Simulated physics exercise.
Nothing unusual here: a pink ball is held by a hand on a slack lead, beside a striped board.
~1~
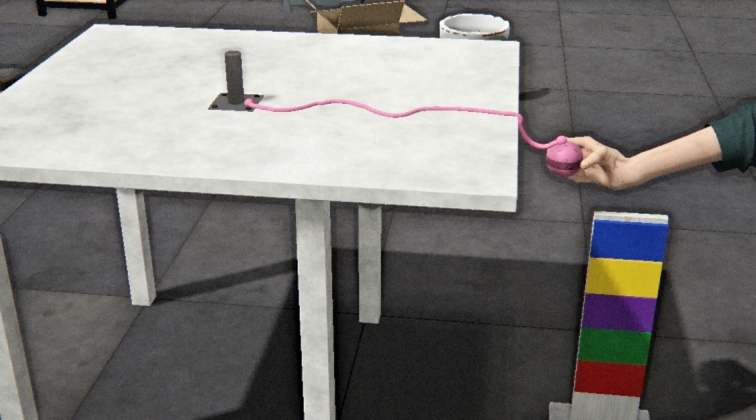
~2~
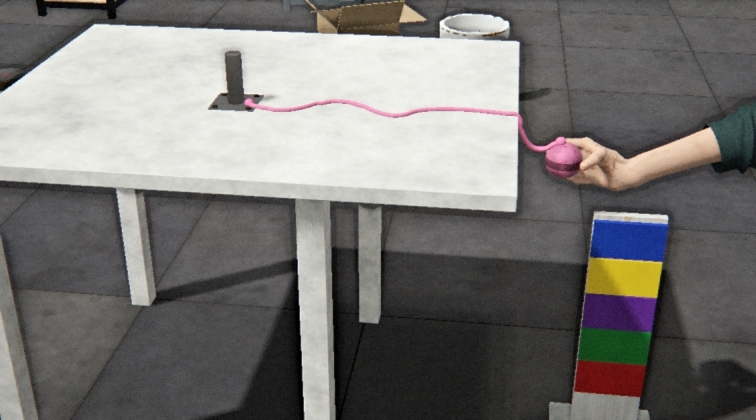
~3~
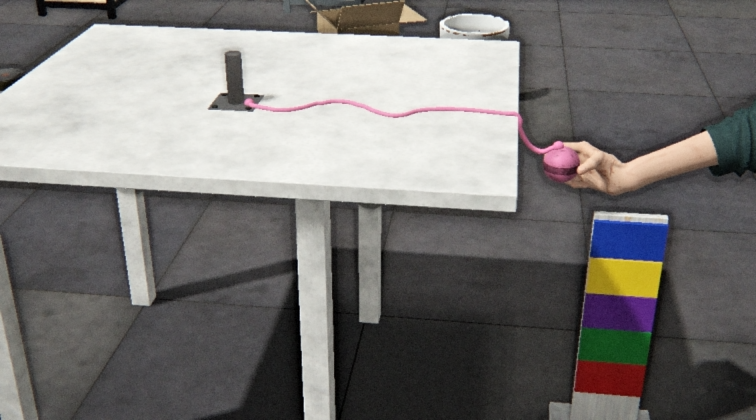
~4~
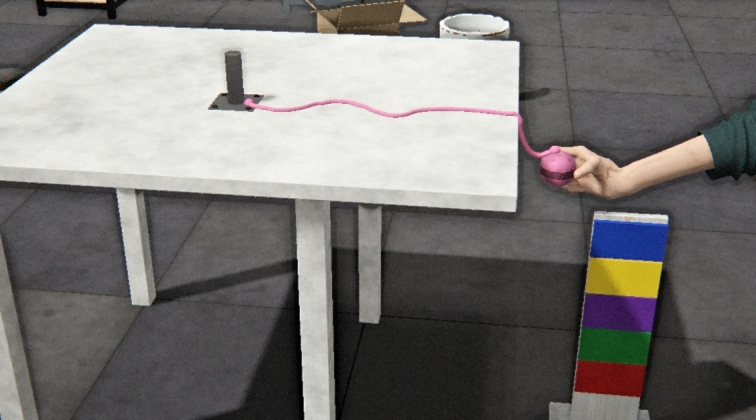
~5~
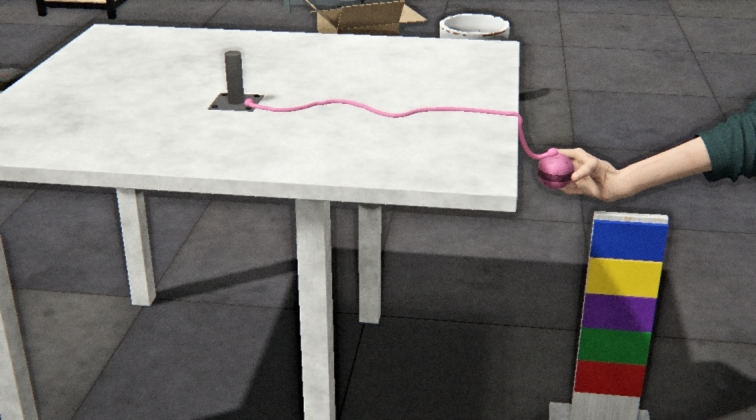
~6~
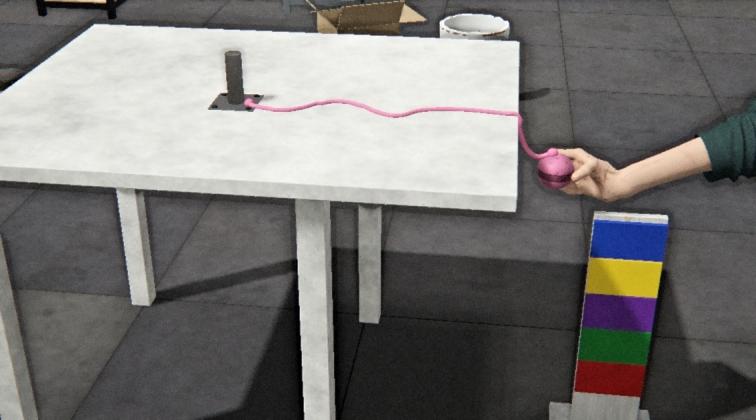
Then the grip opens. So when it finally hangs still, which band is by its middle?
At blue.
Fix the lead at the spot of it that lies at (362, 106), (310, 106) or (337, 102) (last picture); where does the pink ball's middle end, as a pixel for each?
In order of the tries: About (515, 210), about (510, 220), about (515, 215).
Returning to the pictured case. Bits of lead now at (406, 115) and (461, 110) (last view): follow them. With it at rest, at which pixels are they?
One ends up around (434, 112), the other around (494, 115).
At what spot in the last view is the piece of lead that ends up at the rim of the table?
The spot located at (487, 112) in the last picture.
A little later, ball near (508, 227); level with blue.
Next, ball near (531, 227); level with blue.
When it is over, ball near (507, 228); level with blue. Its middle rests at the blue band.
